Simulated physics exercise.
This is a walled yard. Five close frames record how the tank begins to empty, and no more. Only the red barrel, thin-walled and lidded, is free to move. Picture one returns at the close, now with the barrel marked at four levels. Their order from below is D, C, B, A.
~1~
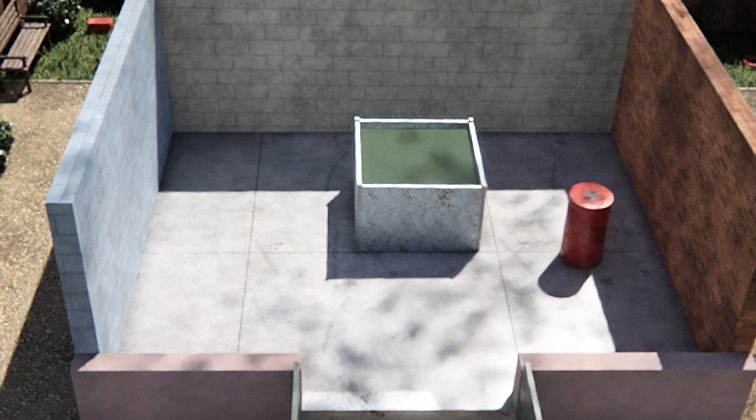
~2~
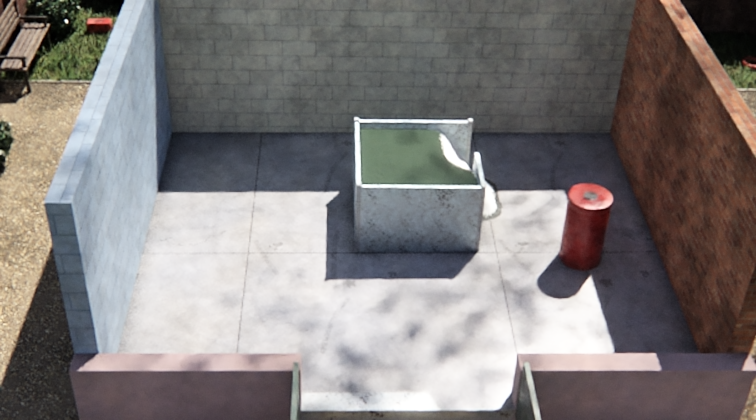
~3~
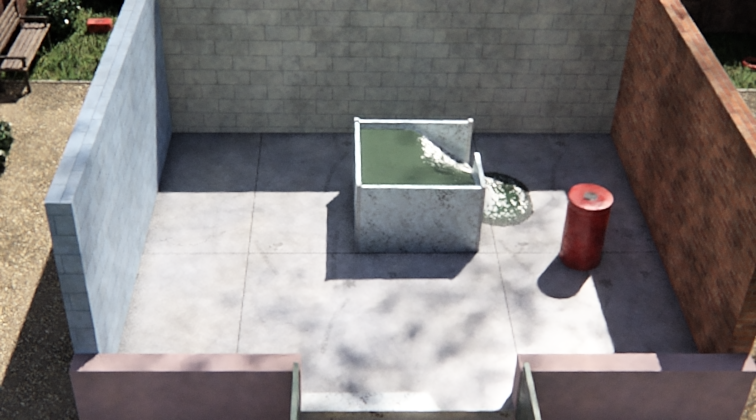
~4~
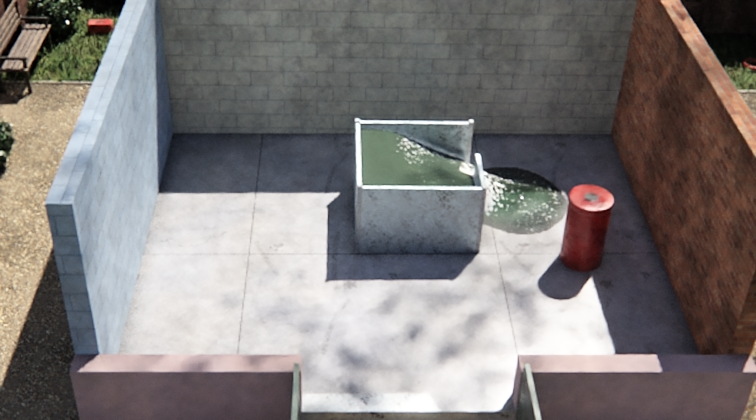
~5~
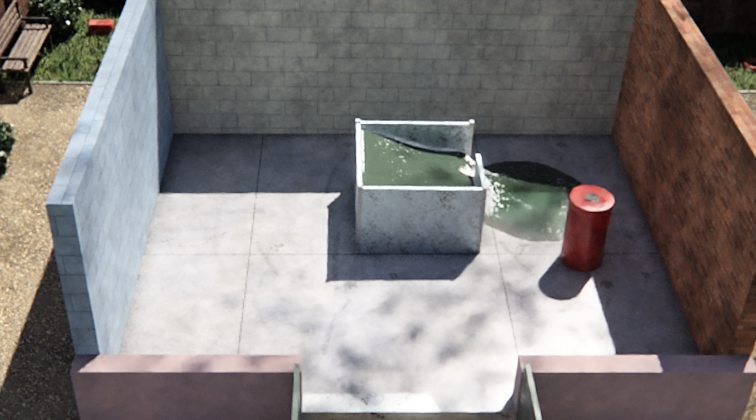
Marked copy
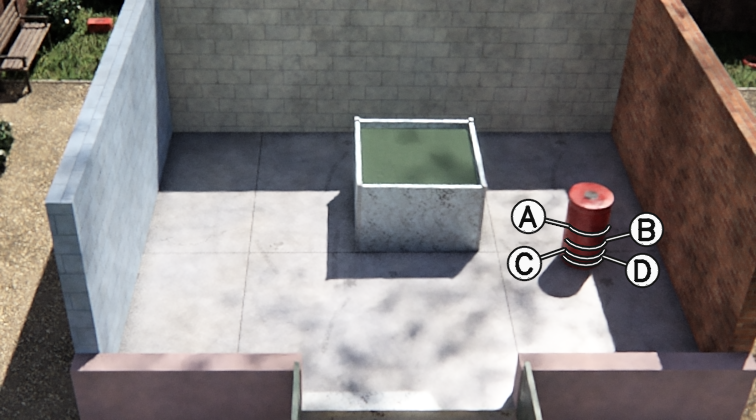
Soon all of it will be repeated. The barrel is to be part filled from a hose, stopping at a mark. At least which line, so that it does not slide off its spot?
That is line C.
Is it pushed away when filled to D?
Yes.
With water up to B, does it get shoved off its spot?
No.
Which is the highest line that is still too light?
That is line D.
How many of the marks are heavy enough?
Three.
On the marked copy, A at (591, 234); B at (589, 248); C at (587, 258); D at (585, 265); from the bottom up D, C, B, A.
With A, it does not move.
With B, it does not move.
With C, it does not move.
With D, it is pushed about half its own width away.
